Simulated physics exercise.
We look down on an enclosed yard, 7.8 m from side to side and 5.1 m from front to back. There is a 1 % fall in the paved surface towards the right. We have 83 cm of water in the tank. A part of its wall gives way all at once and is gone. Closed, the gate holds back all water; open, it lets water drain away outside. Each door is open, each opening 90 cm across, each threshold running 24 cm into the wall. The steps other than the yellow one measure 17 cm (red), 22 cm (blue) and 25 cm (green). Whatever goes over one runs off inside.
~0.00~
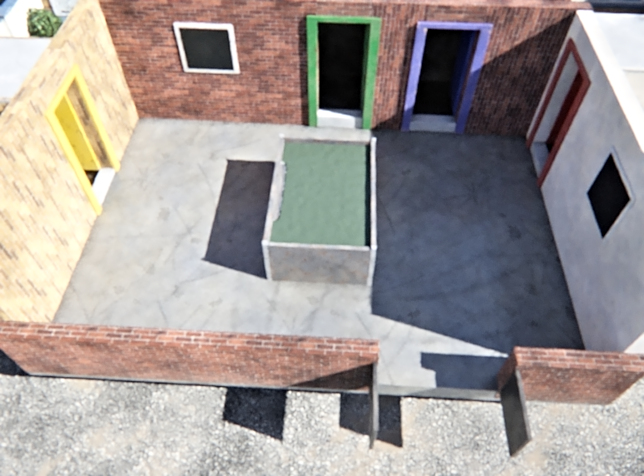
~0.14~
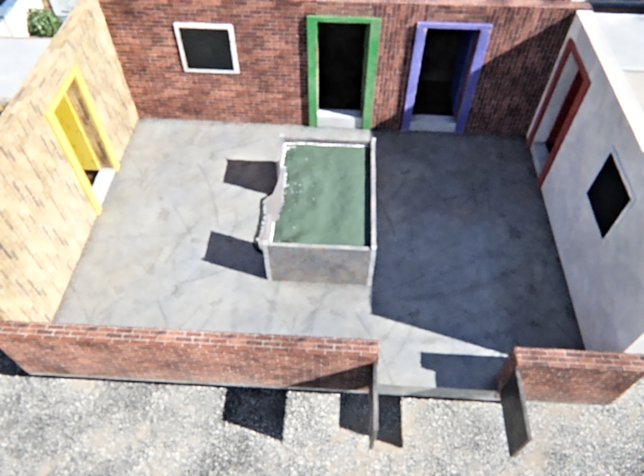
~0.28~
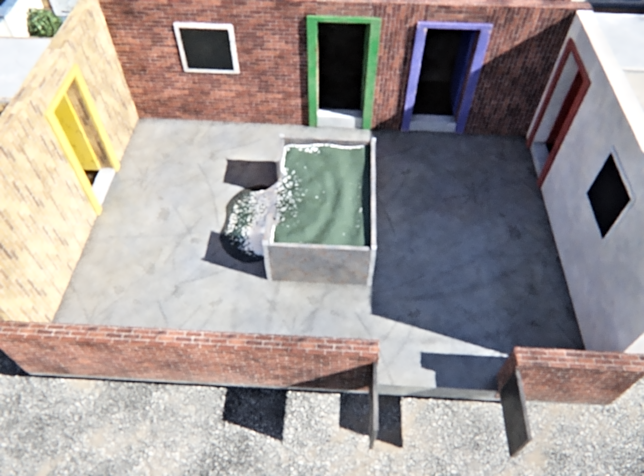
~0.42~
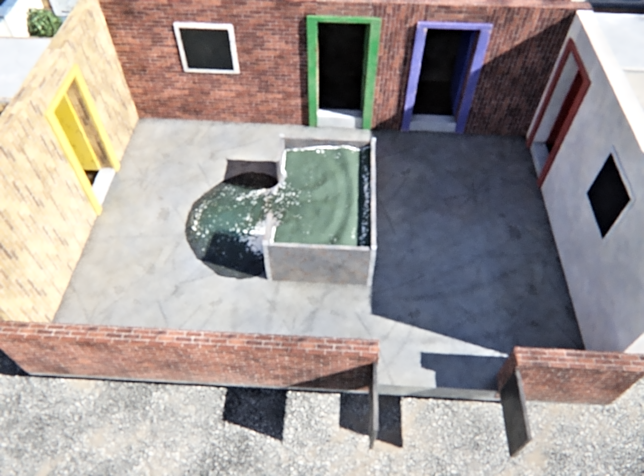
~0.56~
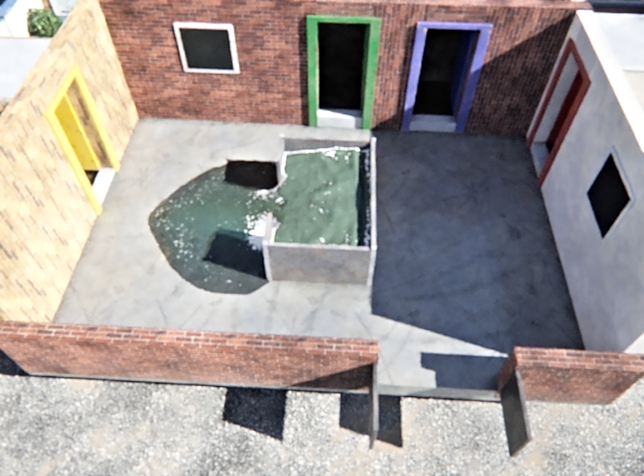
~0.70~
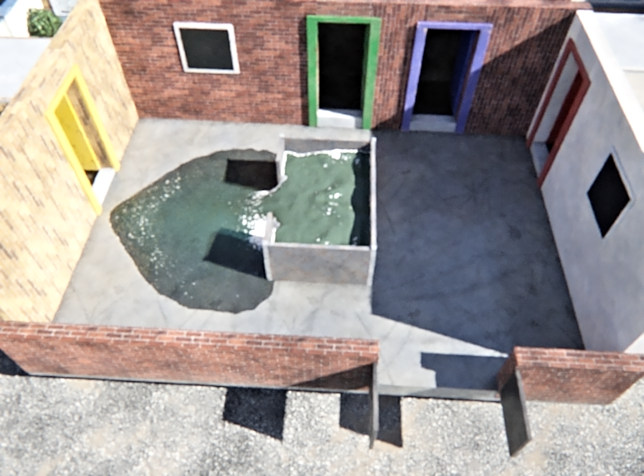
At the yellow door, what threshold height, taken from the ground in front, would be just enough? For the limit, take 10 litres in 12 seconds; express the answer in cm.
30 cm.
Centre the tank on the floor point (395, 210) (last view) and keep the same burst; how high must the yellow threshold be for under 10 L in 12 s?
In that case about 23 cm.
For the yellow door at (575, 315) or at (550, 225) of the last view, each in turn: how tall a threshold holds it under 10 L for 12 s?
About 11.0 cm for the first and 11.5 cm for the second.
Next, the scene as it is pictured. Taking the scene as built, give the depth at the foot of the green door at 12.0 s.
You'd measure close to 4.0 cm there.
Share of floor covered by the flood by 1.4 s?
Roughly 35 percent.
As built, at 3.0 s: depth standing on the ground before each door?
Red door 0 cm, blue door 0 cm, green door 0 cm, yellow door 20 cm.
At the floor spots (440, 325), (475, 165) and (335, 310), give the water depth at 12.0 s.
3, 9 and 4 cm, respectively.
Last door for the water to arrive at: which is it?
Coming last is the red one.
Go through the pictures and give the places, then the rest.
The first picture shows still water, 83 cm deep, in the tank at (324, 191); the yellow door at (88, 148) is dry.
In the second picture, the front is at (257, 244), 0.3 m from the gap at (279, 212); 0.2 m2 of floor is wet, 83 cm left at the back.
In the third picture, the gap is at (279, 213), the front 0.9 m out at (226, 240); the back of the tank holds 80 cm.
In the fourth picture, the gap is at (279, 214), the front 1.5 m out at (189, 226); the back of the tank holds 71 cm.
In the fifth picture, the gap is at (279, 214), the front 2.2 m out at (153, 216); the back of the tank holds 71 cm.
In the sixth picture, the front is at (114, 217), 2.8 m from the gap at (279, 212); 6.6 m2 of floor is wet, 67 cm left at the back; the yellow door at (88, 148), 3.2 m from the gap, is still 0.5 m from the nearest water.
After 1.4 s water covers 35 % of the floor, deepest (36 cm) near (265, 222); 19 cm at the yellow door, 59 litres in over its 8 cm threshold.
After 3.0 s water covers 35 % of the floor, deepest (26 cm) near (69, 284); 20 cm at the yellow door, 247 litres in over its 8 cm threshold.
After 12.0 s water covers 100 % of the floor, deepest (12 cm) near (519, 149); 4 cm at the yellow door, 358 litres in over its 8 cm threshold.
At the yellow door as built, the water arrived by 0.9 s and peaked near 27 cm at 2.2 s.
With a threshold of 25.5 cm, 35 litres would have come in within the 12 s; with 34.5 cm, 1 litre. So under 10 litres takes about 30 cm.
